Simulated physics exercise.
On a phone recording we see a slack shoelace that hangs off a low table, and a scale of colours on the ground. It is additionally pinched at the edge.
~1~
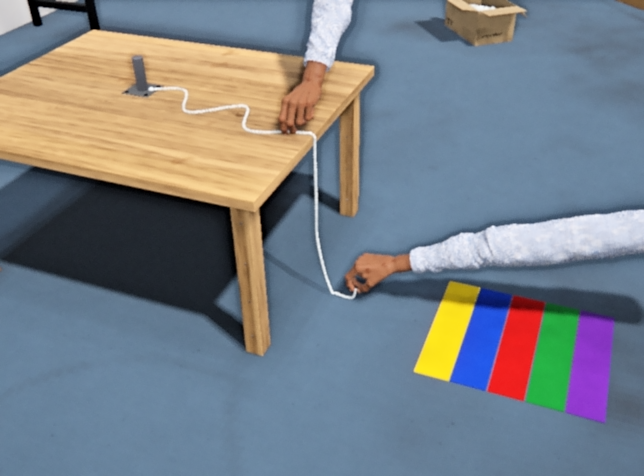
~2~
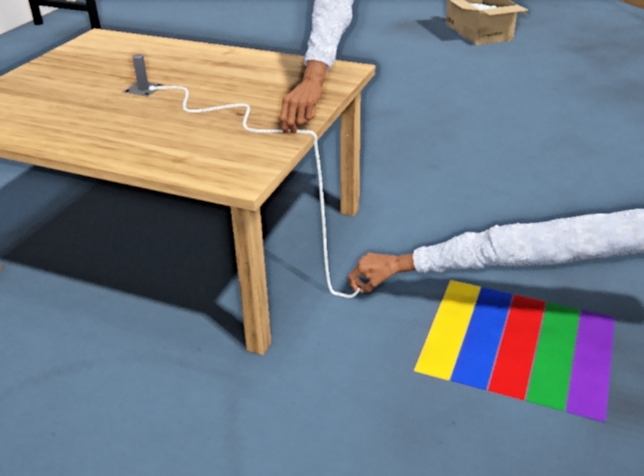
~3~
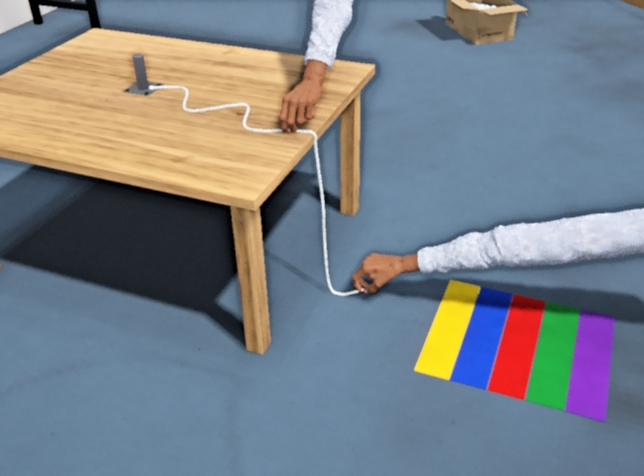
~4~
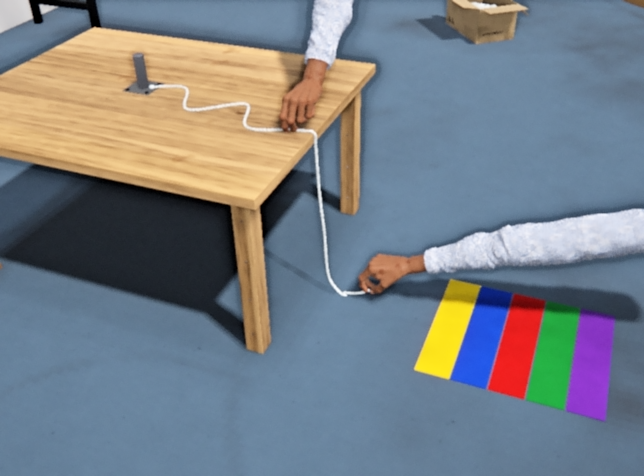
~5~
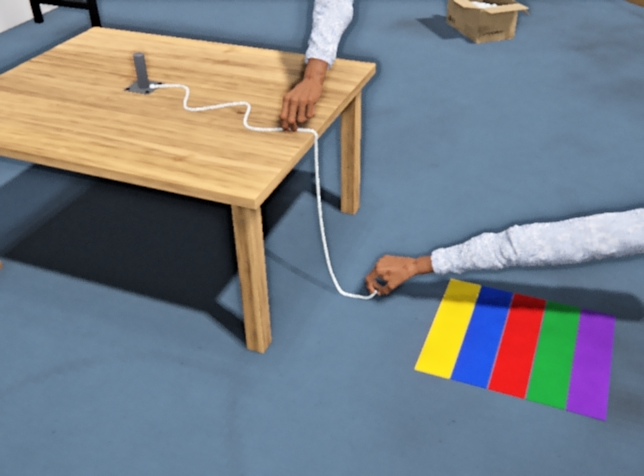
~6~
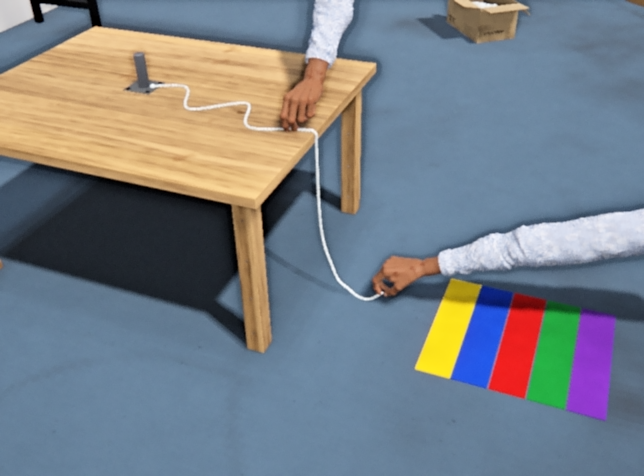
A hand slowly draws the cord's end slightly right while another pins it at the table edge.
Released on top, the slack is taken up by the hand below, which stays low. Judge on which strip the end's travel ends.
Its travel ends on the green strip.
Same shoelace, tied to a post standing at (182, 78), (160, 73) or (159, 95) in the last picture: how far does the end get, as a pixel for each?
Going through them in sequence: (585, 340), (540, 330) and finally (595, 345).
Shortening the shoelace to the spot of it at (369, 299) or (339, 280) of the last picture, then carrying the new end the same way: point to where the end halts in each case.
Roughly (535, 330), then roughly (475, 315).
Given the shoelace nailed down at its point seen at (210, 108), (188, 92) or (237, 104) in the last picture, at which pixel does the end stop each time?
Those spots come out as (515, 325), (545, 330) and (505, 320).
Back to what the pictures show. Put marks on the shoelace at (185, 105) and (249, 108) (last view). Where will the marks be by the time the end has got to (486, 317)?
They go to (214, 104) and to (282, 121).
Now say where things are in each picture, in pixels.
In the first frame, end (356, 289); yellow (438, 358); blue (474, 367); red (510, 376); green (548, 386); purple (587, 396).
In the second frame, end (359, 289); shoelace through (185, 90) (209, 110) (244, 122) (314, 137) (322, 207) (327, 273).
In the third frame, end (363, 290).
In the fourth frame, end (369, 290); shoelace through (185, 88) (210, 108) (245, 121) (314, 136) (321, 206) (328, 272).
In the fifth frame, end (376, 291).
In the sixth frame, end (383, 293); shoelace through (186, 88) (210, 108) (245, 120) (315, 135) (319, 205) (334, 271).
A little later, end near (486, 317); over blue.
Next, end near (530, 328); over red.
When it is tight, end near (557, 334); over green. It gets as far as the green strip.
